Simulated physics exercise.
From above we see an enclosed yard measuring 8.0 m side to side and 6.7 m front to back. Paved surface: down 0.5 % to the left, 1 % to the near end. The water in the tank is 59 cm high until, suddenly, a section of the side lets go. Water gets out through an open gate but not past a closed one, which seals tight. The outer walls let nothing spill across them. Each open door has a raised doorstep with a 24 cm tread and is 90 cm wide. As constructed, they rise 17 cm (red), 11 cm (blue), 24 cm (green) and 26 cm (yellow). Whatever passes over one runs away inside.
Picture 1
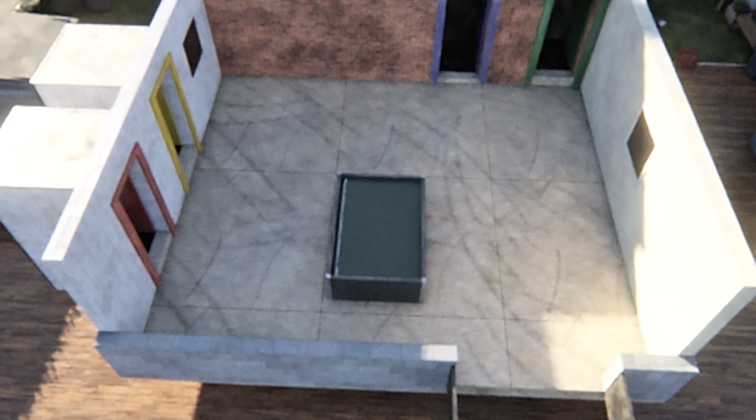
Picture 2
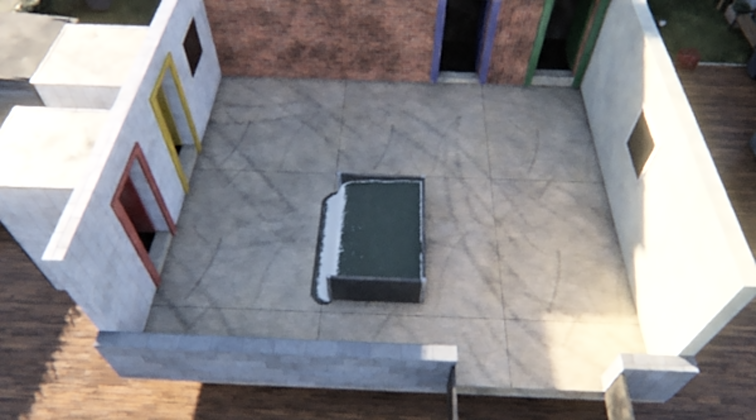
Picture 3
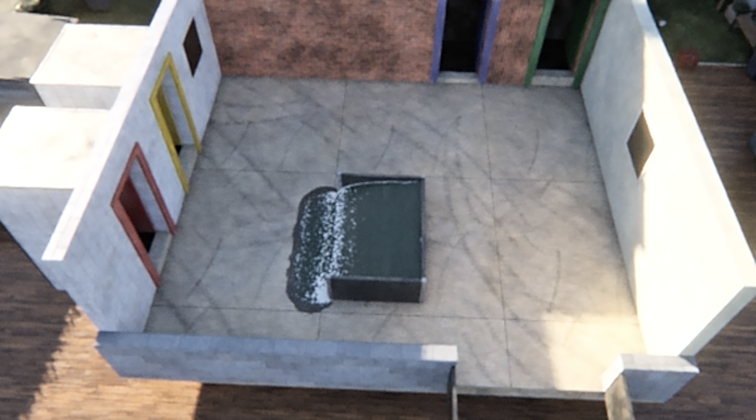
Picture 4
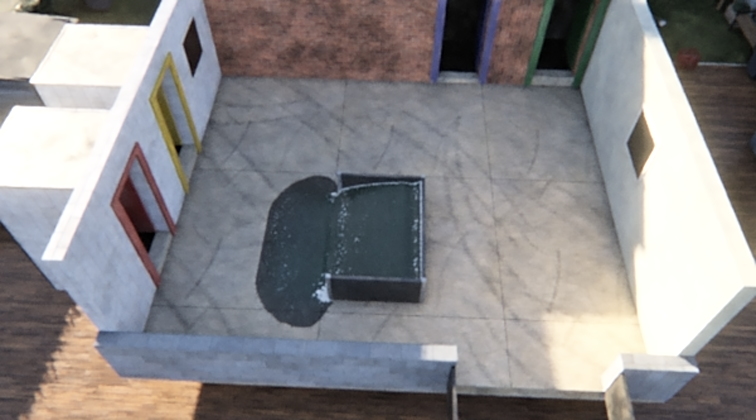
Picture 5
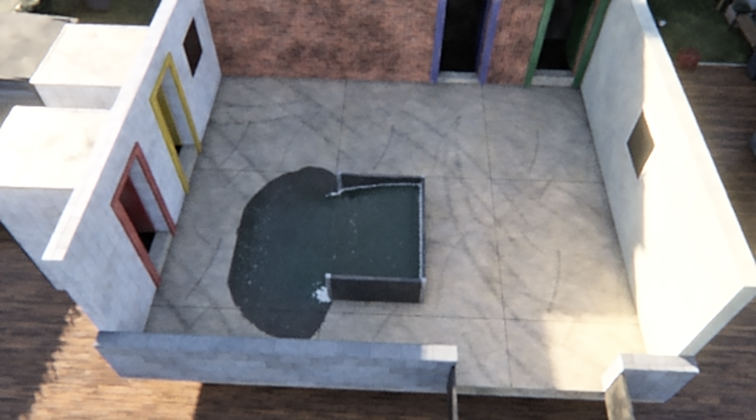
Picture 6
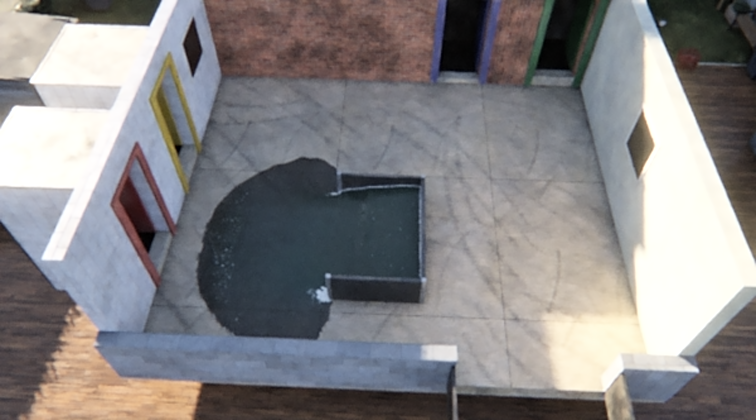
Dark water pours from the open left side of a rectangular tank in a walled, paved yard, foaming white at first, then spreads leftward in a widening, rounded pool across the floor toward the red and yellow doorways.
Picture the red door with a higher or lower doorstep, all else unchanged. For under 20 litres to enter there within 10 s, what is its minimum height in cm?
Its minimum height would be about 27 cm.
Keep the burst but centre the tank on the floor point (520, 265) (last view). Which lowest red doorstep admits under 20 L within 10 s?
I'd put it at close to 17 cm.
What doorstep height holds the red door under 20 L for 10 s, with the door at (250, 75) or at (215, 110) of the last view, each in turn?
About 11.5 cm for the first and 5.5 cm for the second.
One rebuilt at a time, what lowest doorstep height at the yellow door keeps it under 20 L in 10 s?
The yellow door needs around 13.5 cm.
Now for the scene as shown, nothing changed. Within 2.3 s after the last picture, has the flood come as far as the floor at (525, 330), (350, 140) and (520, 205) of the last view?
In order: Untouched, untouched, untouched.
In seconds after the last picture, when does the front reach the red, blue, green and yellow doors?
Red 0.2 s, blue 5.0 s, green not in the 10 s, yellow 0.5 s.
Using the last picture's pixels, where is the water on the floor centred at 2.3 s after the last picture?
(245, 238) or so.
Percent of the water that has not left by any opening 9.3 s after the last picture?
Some 90 %.
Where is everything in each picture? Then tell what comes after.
In the first frame, still water, 59 cm deep, in the tank at (379, 226); the red door at (149, 223) is dry.
In the second frame, water pours out at (337, 239) and has run 0.3 m, to (317, 295); about 7 cm deep outside, 59 cm at the back.
In the third frame, water pours out at (337, 240) and has run 0.7 m, to (293, 291); about 10 cm deep outside, 57 cm at the back.
In the fourth frame, water pours out at (337, 240) and has run 1.2 m, to (262, 284); about 9 cm deep outside, 51 cm at the back.
In the fifth frame, water pours out at (337, 240) and has run 1.7 m, to (234, 283); about 7 cm deep outside, 50 cm at the back.
In the sixth frame, water pours out at (337, 240) and has run 2.3 m, to (205, 258); about 6 cm deep outside, 47 cm at the back; the red door at (149, 223), 3.0 m from the gap, is still 0.7 m from the nearest water.
Then, 0.7 s after the last picture water covers 25 % of the floor, deepest (36 cm) near (169, 250); 34 cm at the red door, 21 litres in over its 17 cm doorstep.
Then, 2.3 s after the last picture water covers 30 % of the floor, deepest (26 cm) near (136, 357); 19 cm at the red door, 106 litres in over its 17 cm doorstep.
Then, 9.3 s after the last picture water covers 85 % of the floor, deepest (7 cm) near (136, 357); 5 cm at the red door, 111 litres in over its 17 cm doorstep.
At the red door as built, the water peaked near 34 cm, 0.7 s after the last picture.
Run again over the same 10 s with other heights there, 39 litres in over 23.5 cm, 2 litres over 32 cm. The limit of 20 litres is kept from about 27 cm up.
